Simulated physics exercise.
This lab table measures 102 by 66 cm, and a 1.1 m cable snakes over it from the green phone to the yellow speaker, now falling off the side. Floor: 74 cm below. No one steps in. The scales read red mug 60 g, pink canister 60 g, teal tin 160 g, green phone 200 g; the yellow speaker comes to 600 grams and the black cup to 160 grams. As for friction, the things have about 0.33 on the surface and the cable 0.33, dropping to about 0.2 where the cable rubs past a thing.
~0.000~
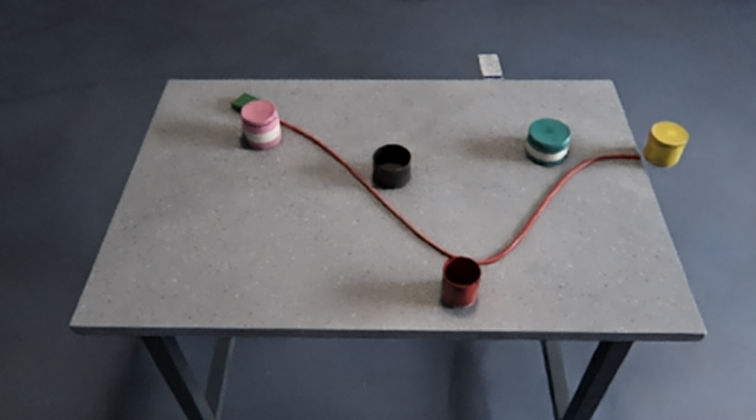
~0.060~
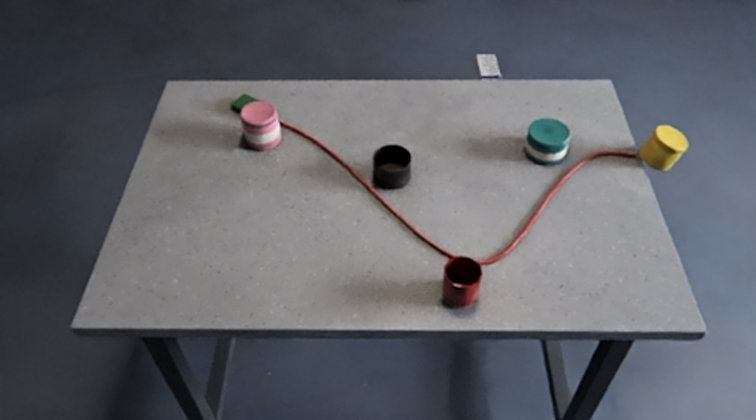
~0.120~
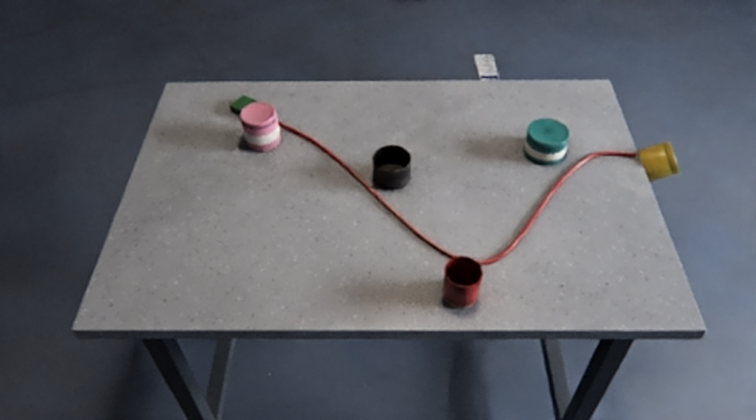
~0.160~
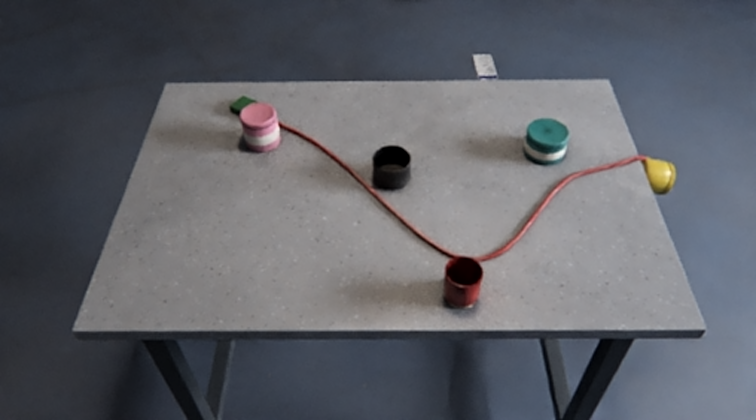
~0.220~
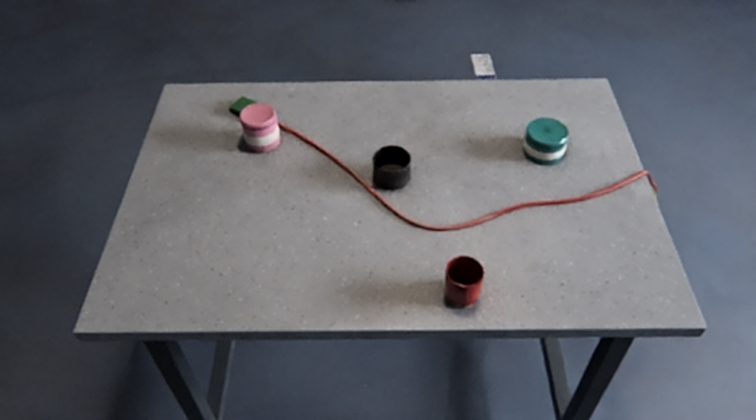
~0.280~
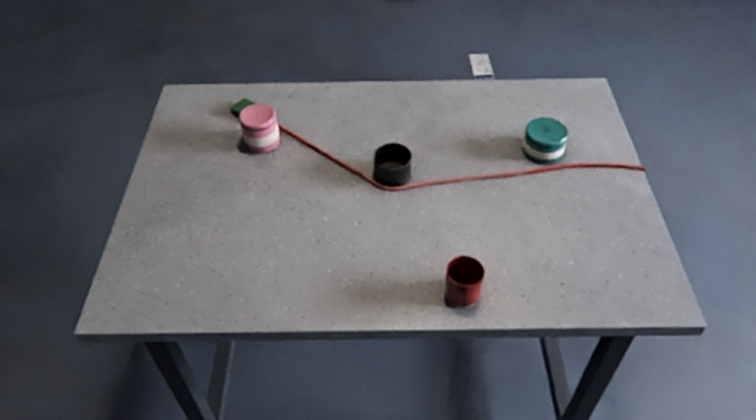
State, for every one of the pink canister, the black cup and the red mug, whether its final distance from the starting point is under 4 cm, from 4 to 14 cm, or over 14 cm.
Final distances: Pink canister from 4 to 14 cm, black cup over 14 cm, red mug under 4 cm.
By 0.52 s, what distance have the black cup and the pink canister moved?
Measured: Black cup at 30 cm, pink canister at 8 cm.
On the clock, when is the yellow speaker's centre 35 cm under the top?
Near 0.36 seconds.
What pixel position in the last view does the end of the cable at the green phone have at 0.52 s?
Roughly at pixel (402, 157).
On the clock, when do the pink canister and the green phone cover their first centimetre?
Pink canister 0.34 s; green phone 0.30 s, roughly.
At 0.5 s, the cable's tail end at (402, 157); black cup 29 cm off its start, pink canister 8 cm off its start, green phone 33 cm off its start.
At 0.7 s, the cable's tail end at (561, 206); black cup over the edge, pink canister 8 cm off its start, green phone 65 cm off its start.
At 1.0 s, the cable's tail end at (660, 225); black cup over the edge, pink canister 8 cm off its start at (269, 138), green phone 83 cm off its start at (640, 215).
At 1.2 s, the cable has left the top; black cup over the edge, pink canister 8 cm off its start, green phone over the edge.
At 2.4 s, the cable has left the top; black cup over the edge, pink canister 8 cm off its start at (269, 139), red mug 0 cm off its start at (466, 271), green phone over the edge.
